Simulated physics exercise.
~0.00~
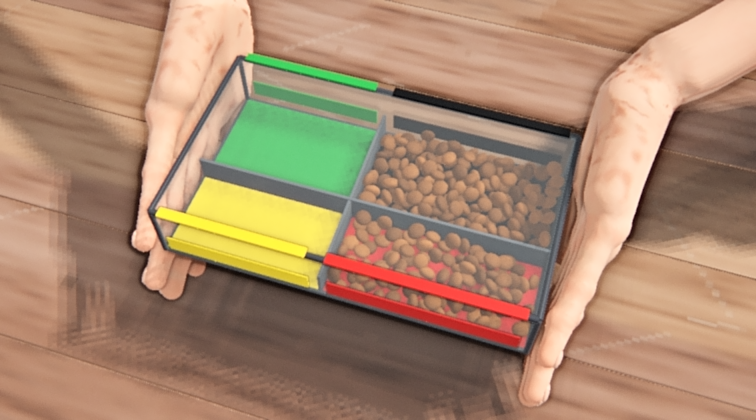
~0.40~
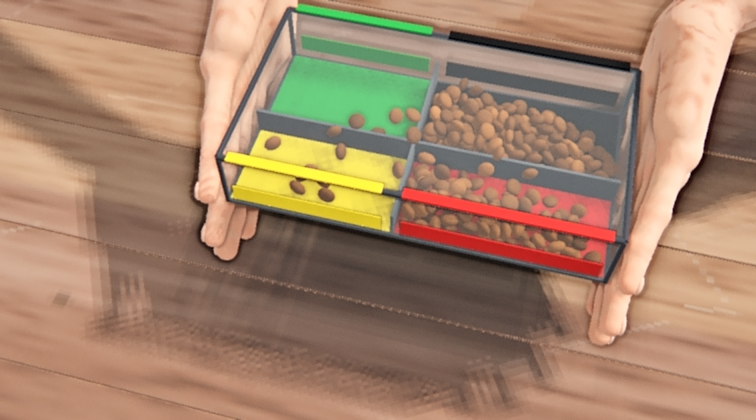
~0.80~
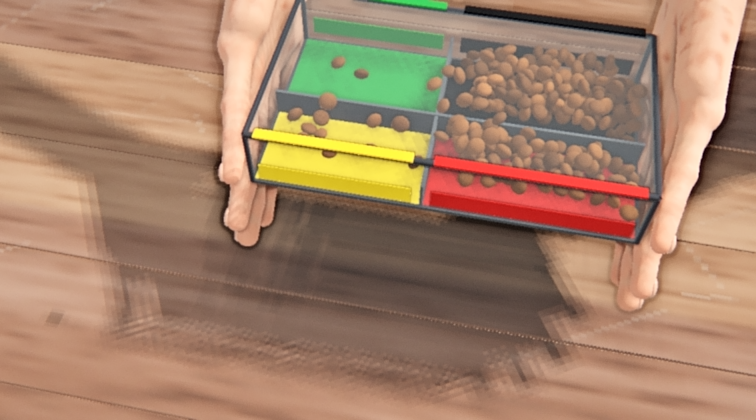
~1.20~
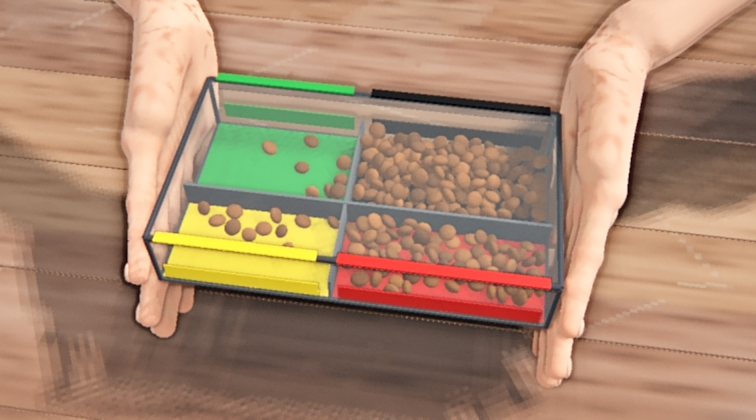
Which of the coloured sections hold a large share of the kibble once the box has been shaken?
The black and red sections each hold a large share of the kibble, while the green and yellow sections have only a small scattering of pieces.
